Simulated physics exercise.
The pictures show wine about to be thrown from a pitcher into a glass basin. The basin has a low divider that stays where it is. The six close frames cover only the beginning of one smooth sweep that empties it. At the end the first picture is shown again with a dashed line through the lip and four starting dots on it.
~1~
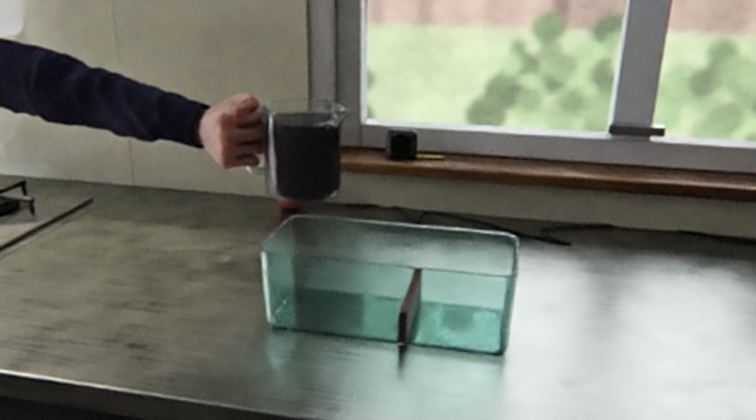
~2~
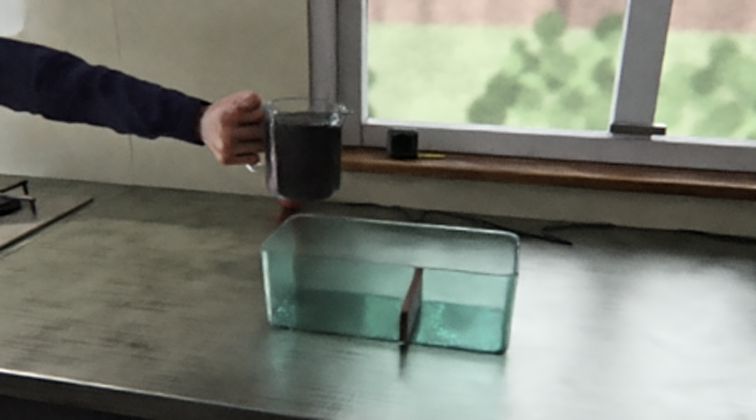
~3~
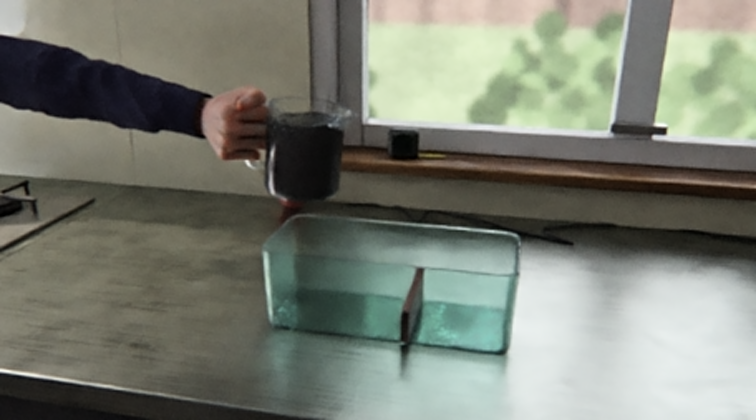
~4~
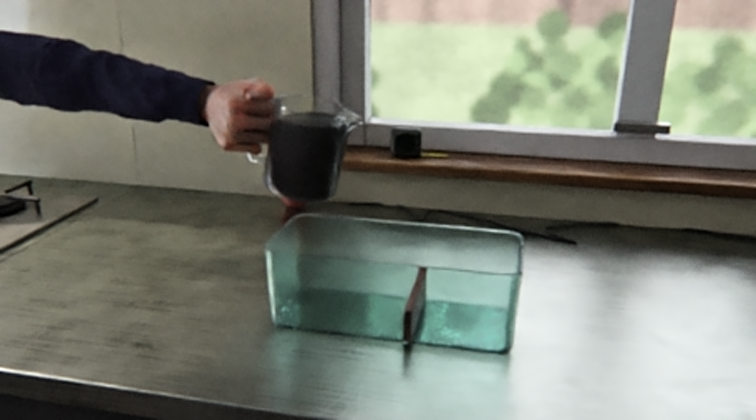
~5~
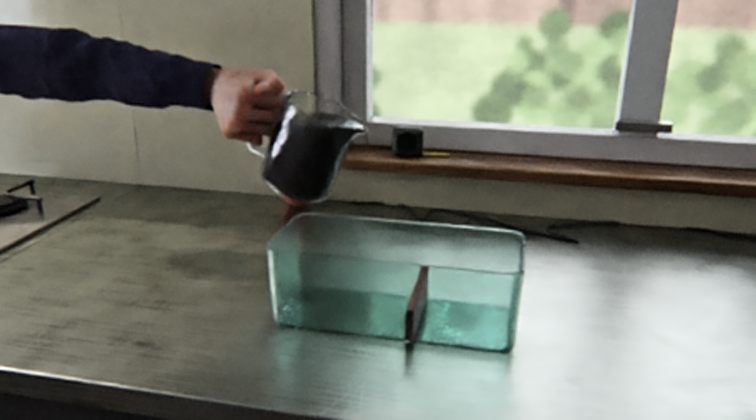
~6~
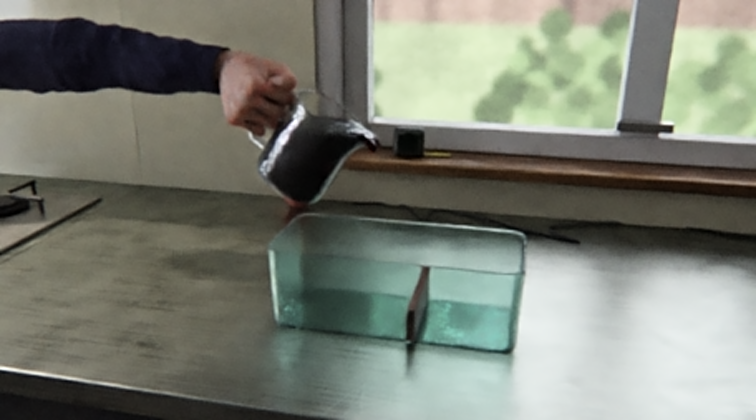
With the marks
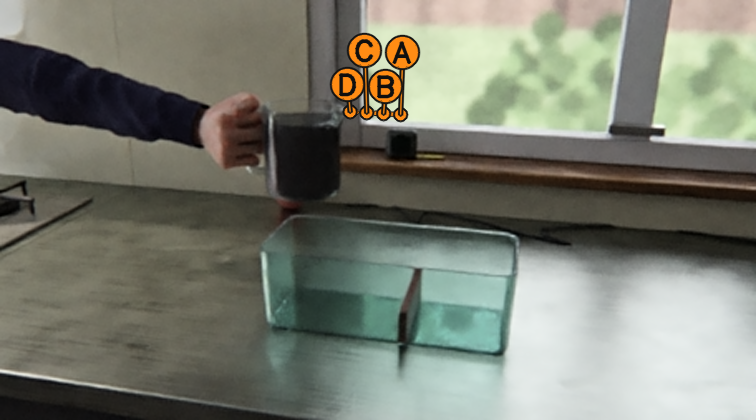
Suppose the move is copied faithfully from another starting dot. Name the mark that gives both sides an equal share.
C beats the others.
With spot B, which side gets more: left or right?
The right one.
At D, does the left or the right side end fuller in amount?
More ends on the left.
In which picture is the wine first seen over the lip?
In picture 6.
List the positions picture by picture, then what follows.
Upright, lip at (349, 111); basin from (267, 324) to (507, 354); top of the wall at (411, 289); nothing has left yet, in the first frame.
Upright, lip at (351, 112); nothing has left yet, in the second frame.
Tipped about 6°, lip at (355, 116); nothing has left yet, in the third frame.
Tipped about 13°, lip at (361, 122); nothing has left yet, in the fourth frame.
Tipped about 22°, lip at (367, 131); nothing has left yet, in the fifth frame.
Tipped about 33°, lip at (370, 144); wine is over the lip, down to (375, 149), in the sixth frame.
On the marked copy, A at (400, 114); B at (383, 113); C at (366, 112); D at (350, 111).
With A, about 13 % ends left of the wall and 86 % right of it.
With B, about 28 % ends left of the wall and 72 % right of it.
With C, about 49 % ends left of the wall and 50 % right of it.
With D, about 80 % ends left of the wall and 17 % right of it; 3 % is lost outside.
